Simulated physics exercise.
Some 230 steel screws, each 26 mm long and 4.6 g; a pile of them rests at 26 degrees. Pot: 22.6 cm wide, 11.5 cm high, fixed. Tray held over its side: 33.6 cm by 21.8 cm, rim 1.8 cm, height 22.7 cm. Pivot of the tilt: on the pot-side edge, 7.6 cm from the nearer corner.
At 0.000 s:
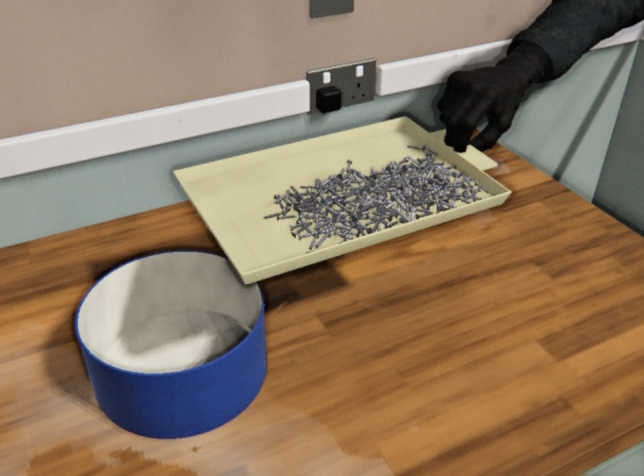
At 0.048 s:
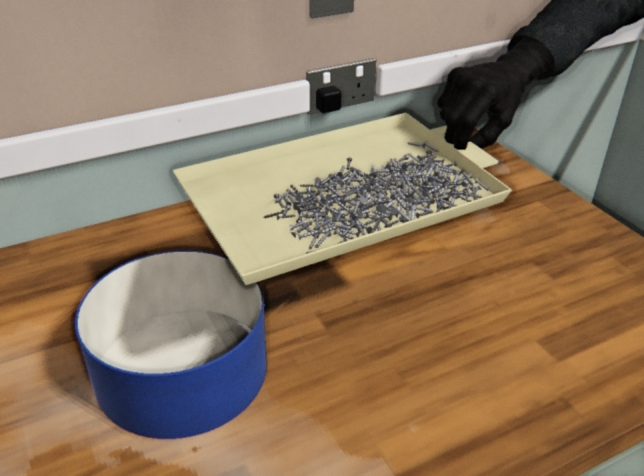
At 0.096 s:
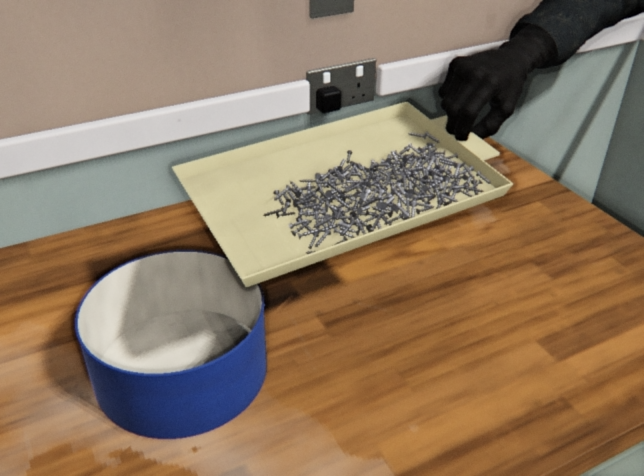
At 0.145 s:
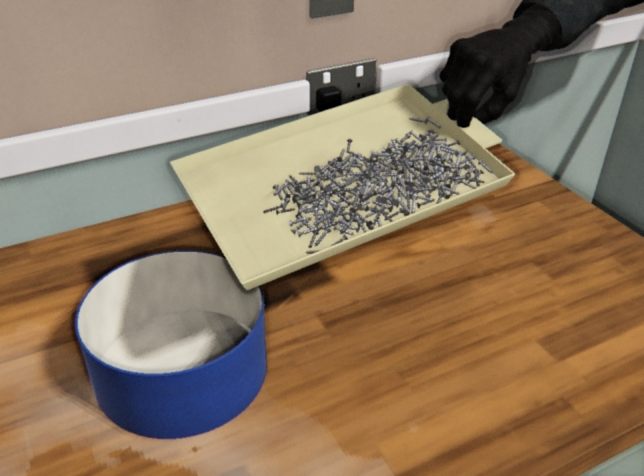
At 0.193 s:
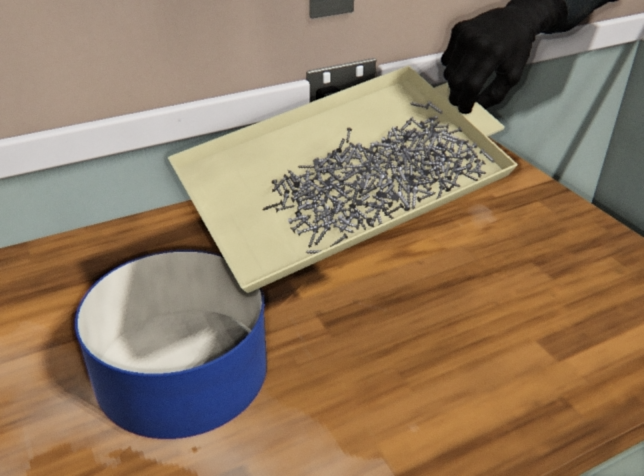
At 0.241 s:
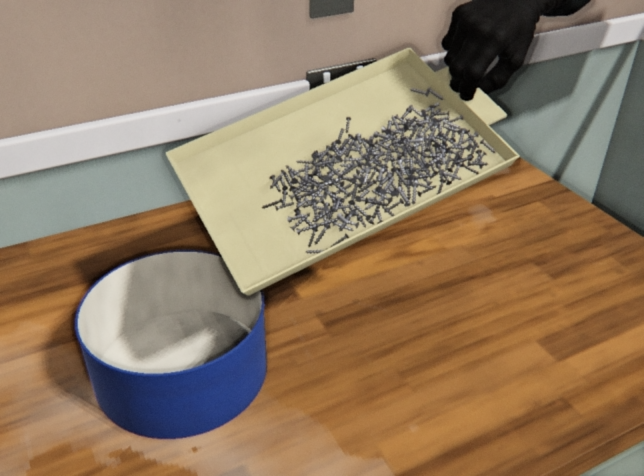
A black-gloved hand raises the right side of a cream tray holding many small screws.
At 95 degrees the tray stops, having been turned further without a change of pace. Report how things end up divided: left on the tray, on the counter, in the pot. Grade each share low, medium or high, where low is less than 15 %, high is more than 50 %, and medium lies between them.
Shares - tray: Low, counter: High, pot: Low.
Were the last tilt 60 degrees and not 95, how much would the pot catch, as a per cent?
Near 0 %, then.
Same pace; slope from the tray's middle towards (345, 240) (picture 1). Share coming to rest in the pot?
Near 0 percent, give or take.
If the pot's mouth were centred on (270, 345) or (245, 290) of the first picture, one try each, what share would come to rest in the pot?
About 100 percent the first time and about 10 percent the second.
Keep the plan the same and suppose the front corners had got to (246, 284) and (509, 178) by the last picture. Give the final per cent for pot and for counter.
Split: Pot = 0, counter = 100.
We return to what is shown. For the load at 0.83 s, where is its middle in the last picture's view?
Load centre: About (261, 354) px.
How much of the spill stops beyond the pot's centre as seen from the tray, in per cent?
I'd put it at close to 50 per cent.
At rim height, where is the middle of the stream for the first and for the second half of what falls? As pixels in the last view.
I'd mark about (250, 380) for the first half, then (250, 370) for the second.
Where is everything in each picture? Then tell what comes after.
The first picture shows tray tilt 0 degrees, front corners at (245, 270) and (504, 191); middle of the pieces at (384, 198); pot at (172, 305).
The second picture shows tray tilt 1 degrees, front corners at (245, 271) and (505, 189); middle of the pieces at (384, 197).
The third picture shows tray tilt 4 degrees, front corners at (245, 274) and (506, 183), lowest corner left front; middle of the pieces at (385, 192).
The fourth picture shows tray tilt 9 degrees, front corners at (245, 278) and (508, 173), lowest corner left front; middle of the pieces at (385, 184).
The fifth picture shows tray tilt 14 degrees, front corners at (245, 282) and (510, 164), lowest corner left front; middle of the pieces at (385, 177).
The sixth picture shows tray tilt 19 degrees, front corners at (245, 286) and (512, 155), lowest corner left front; middle of the pieces at (385, 170); pot at (172, 305). Its pace works out near 105 degrees a second.
After 0.59 s, tilt 56 degrees; the tray holds 100 %, the pot 0 %.
After 0.83 s, tilt 81 degrees; the tray holds 30 %, the pot 0 %.
After 1.18 s, tilt 95 degrees; the tray holds 0 %, the pot 5 %.
At rest (1.9 s), tray 0 %, counter 95 %, pot 5 %.
